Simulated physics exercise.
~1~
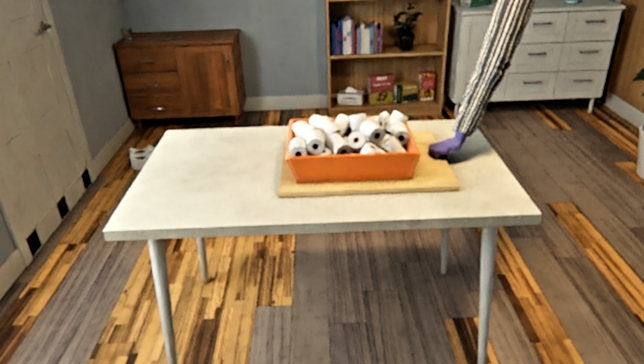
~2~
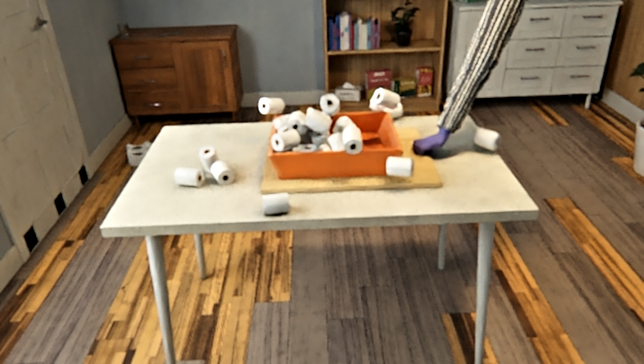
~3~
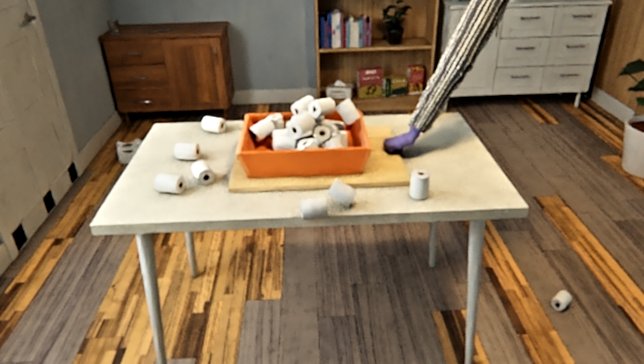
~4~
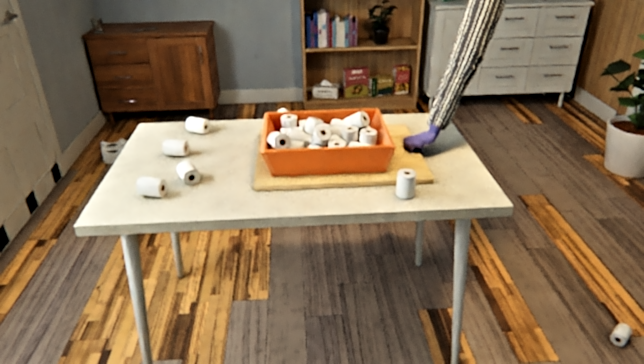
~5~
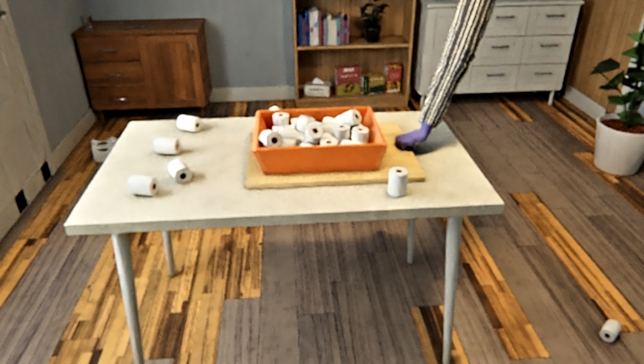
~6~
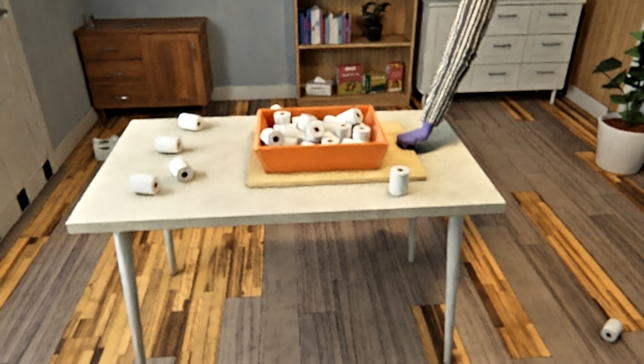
A robotic arm shakes a board left and right, and white rolls spill from the orange tub.
